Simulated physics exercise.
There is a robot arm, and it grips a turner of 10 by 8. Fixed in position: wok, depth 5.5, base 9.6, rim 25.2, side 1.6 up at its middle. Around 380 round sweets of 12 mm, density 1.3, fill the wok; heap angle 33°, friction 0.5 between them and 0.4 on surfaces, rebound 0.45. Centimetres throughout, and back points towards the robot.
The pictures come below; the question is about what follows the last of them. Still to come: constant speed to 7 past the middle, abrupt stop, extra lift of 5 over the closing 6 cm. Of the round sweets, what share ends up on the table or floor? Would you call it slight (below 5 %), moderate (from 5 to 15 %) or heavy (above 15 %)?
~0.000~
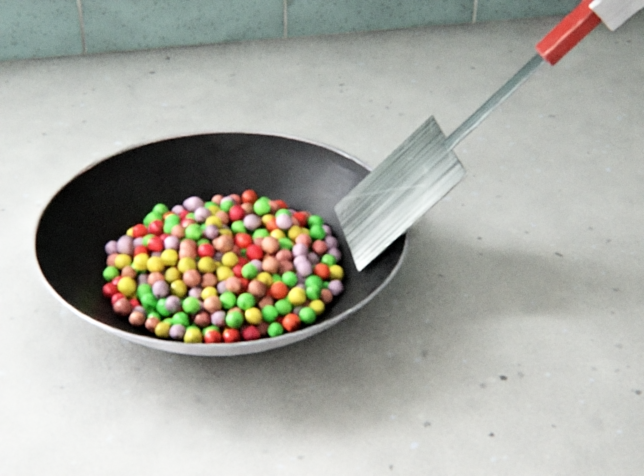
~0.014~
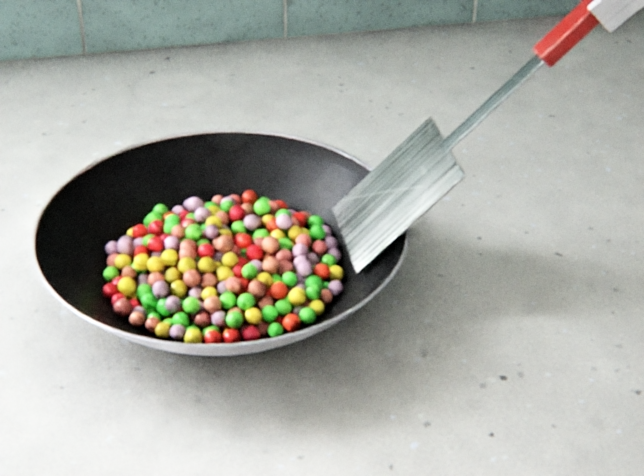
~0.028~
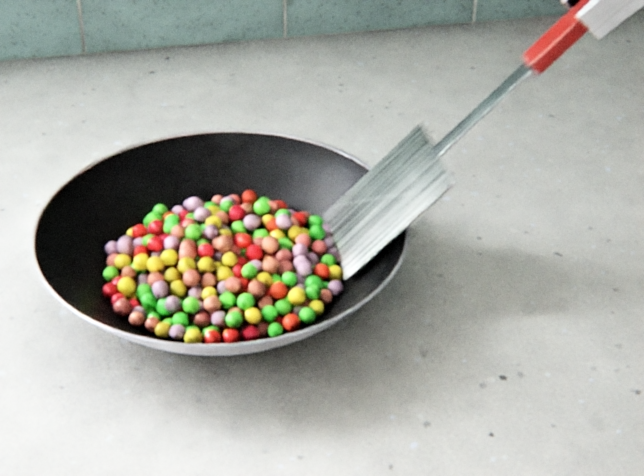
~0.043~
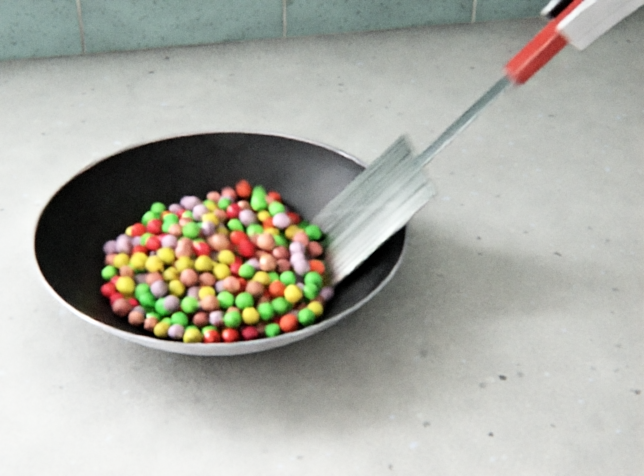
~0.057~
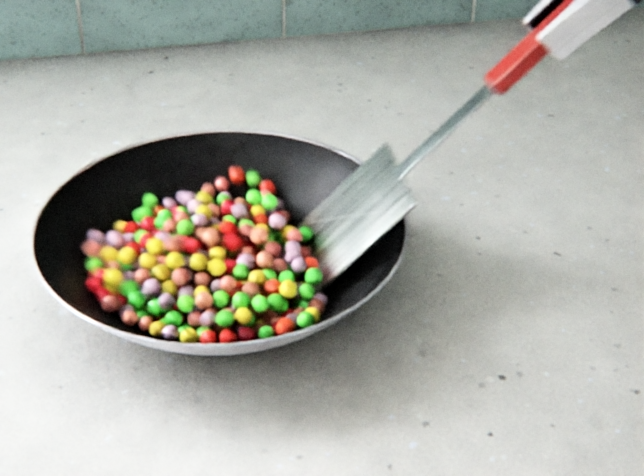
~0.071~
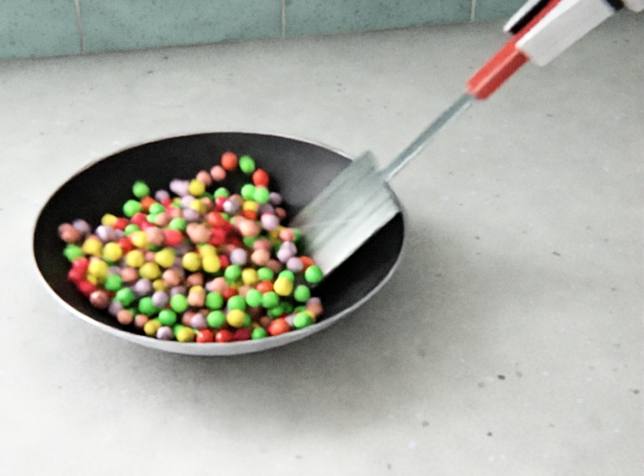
I would call it heavy.
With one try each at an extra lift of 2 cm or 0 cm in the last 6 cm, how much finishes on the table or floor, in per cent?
You'd get some 30 per cent with the first setting and some 20 per cent with the second.
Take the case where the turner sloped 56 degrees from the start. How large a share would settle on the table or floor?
Then roughly 20 percent.
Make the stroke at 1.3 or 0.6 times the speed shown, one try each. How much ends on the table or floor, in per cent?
First try around 25 %, second try around 10 %.
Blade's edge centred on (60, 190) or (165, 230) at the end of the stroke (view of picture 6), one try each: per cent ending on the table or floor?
40 % and 5 %.
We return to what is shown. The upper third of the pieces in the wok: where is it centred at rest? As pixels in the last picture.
About (116, 261).
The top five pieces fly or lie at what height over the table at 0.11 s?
Somewhere near 7 cm, I'd say.
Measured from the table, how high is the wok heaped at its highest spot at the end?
Height at rest: Roughly 6.0 cm.
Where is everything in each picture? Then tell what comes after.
The first frame shows the turner top edge at (450, 144), sloping 45°; upper third of the load around (224, 252), from x 110 to 335, top at y 200; 380 in the wok.
The second frame shows the turner top edge at (448, 145), sloping 45°; upper third of the load around (224, 252), from x 110 to 335, top at y 200.
The third frame shows the turner top edge at (437, 152), sloping 45°; upper third of the load around (223, 252), from x 110 to 335, top at y 200.
The fourth frame shows the turner top edge at (420, 163), sloping 45°; upper third of the load around (222, 250), from x 110 to 325, top at y 190.
The fifth frame shows the turner top edge at (401, 172), sloping 45°; upper third of the load around (213, 247), from x 90 to 320, top at y 175.
The sixth frame shows the turner top edge at (383, 178), sloping 45°; upper third of the load around (198, 245), from x 70 to 315, top at y 160; 380 in the wok.
After 0.11 s, sloping 45°, highest piece 8 above the table; 379 in the wok, 1 on the blade or in flight.
After 0.16 s, sloping 45°, highest piece 9 above the table; 376 in the wok, 4 on the blade or in flight.
After 0.38 s, sloping 45°, highest piece 12 above the table; 298 in the wok, 40 on the table or floor, 42 on the blade or in flight.
After 1.43 s, sloping 45°, highest piece 5 above the table; 298 in the wok, 82 on the table or floor.
In the end, 298 in the wok, 82 on the table or floor. That is 22 % on the table or floor.
